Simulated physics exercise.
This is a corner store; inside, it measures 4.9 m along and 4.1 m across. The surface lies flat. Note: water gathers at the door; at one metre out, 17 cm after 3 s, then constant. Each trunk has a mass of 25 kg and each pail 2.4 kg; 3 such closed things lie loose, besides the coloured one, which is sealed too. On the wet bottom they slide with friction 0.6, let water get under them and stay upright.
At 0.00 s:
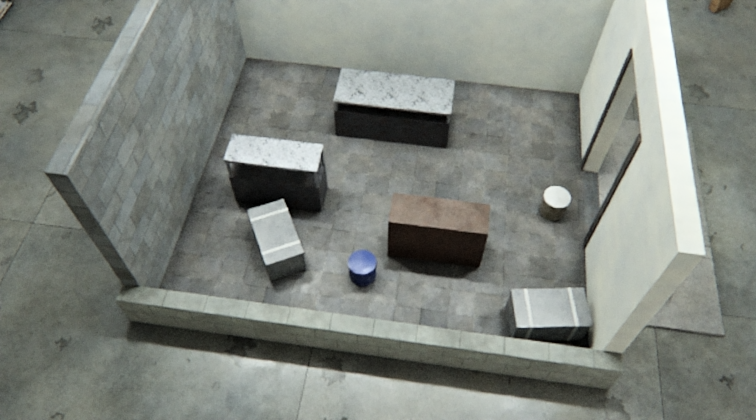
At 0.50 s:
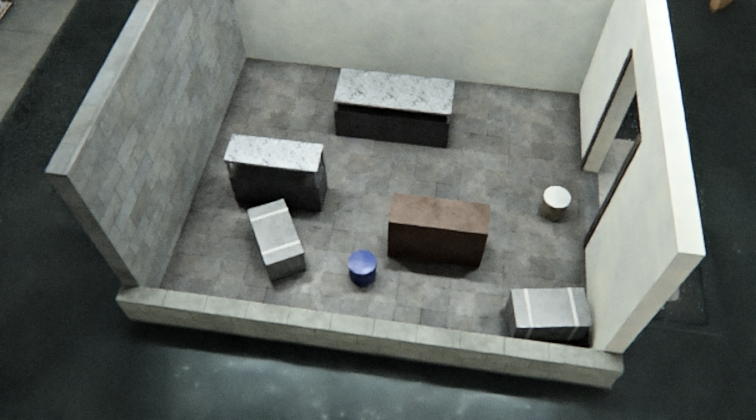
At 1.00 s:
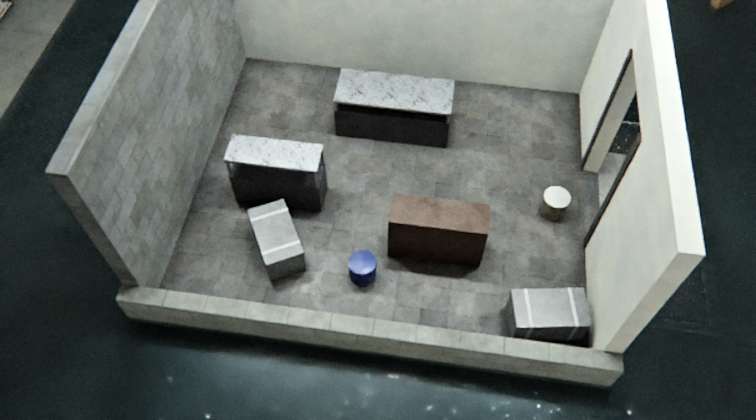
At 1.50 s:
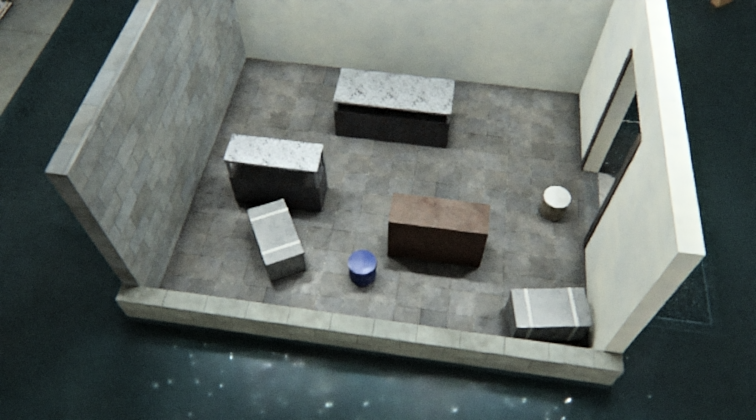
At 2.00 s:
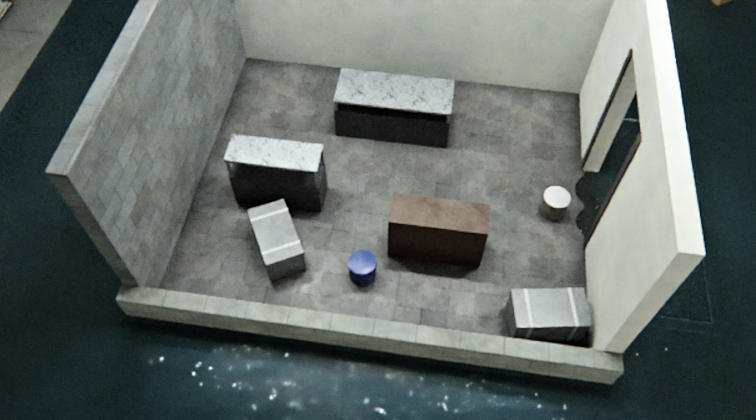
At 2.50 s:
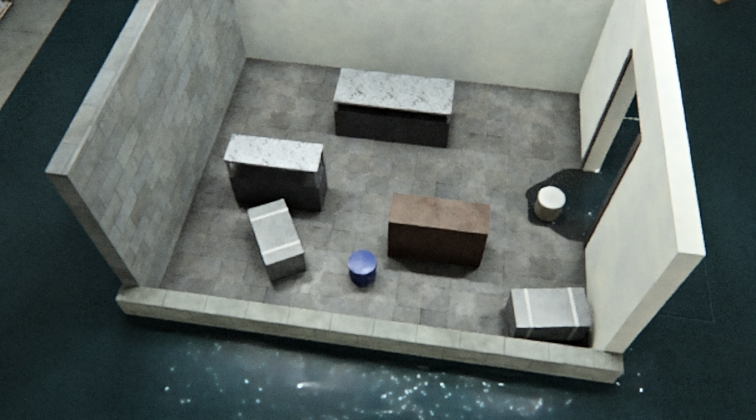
In a small walled store with blocks, a blue pail and a pale round container, dark water spread over the ground outside, then seeped through the doorway at right, and the pale container shifted slightly.
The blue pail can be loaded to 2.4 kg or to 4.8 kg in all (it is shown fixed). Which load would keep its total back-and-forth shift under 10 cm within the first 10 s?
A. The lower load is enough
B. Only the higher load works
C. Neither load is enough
The answer is B.
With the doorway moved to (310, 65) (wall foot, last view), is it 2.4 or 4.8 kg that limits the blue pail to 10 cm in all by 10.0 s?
Moved there, the heavy choice alone works.
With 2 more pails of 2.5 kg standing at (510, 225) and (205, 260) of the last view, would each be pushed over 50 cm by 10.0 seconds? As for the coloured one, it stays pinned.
First exceeds it, then stays inside.
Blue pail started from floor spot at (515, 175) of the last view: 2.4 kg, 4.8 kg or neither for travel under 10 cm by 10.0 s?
It turns out that no load succeeds.
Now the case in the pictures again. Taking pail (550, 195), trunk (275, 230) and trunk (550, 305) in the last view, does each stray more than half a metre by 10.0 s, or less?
Taking them in order: Beyond the mark, within the mark and within the mark.
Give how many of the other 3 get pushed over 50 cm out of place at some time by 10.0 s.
Result: 1.
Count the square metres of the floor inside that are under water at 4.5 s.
Somewhere around 7.0 m2, roughly.
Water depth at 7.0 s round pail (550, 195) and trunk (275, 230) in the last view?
Around 3 cm and 2 cm.
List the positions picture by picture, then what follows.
In the first picture, the blue pail at (362, 262), on the bottom; water covers 0.0 m2; 0 of 4 have shifted.
In the second picture, the blue pail at (362, 262) rests on the ground; 0.0 m2 under water; 0 of 4 have shifted.
In the third picture, the blue pail at (362, 262) rests on the ground; 0.0 m2 under water; 0 of 4 have shifted.
In the fourth picture, the blue pail at (362, 262) rests on the ground; water covers 0.0 m2; 0 of 4 have shifted.
In the fifth picture, the blue pail at (362, 262) rests on the ground; 0.0 m2 under water; 0 of 4 have shifted.
In the sixth picture, the blue pail at (362, 262), on the bottom; 0.5 m2 under water; 1 of 4 have shifted.
After 3.5 s the blue pail would be 0 cm from its start with 2.4 kg and 0 cm from its start with 4.8 kg; 0 cm of water round it then.
After 4.5 s the blue pail would be 0 cm from its start with 2.4 kg and 0 cm from its start with 4.8 kg; 0 cm of water round it then.
After 7.0 s the blue pail would be 0 cm from its start with 2.4 kg and 0 cm from its start with 4.8 kg; 2 cm of water round it then.
After 10.0 s the blue pail would be 48 cm from its start with 2.4 kg and 0 cm from its start with 4.8 kg; 4 cm of water round it then.
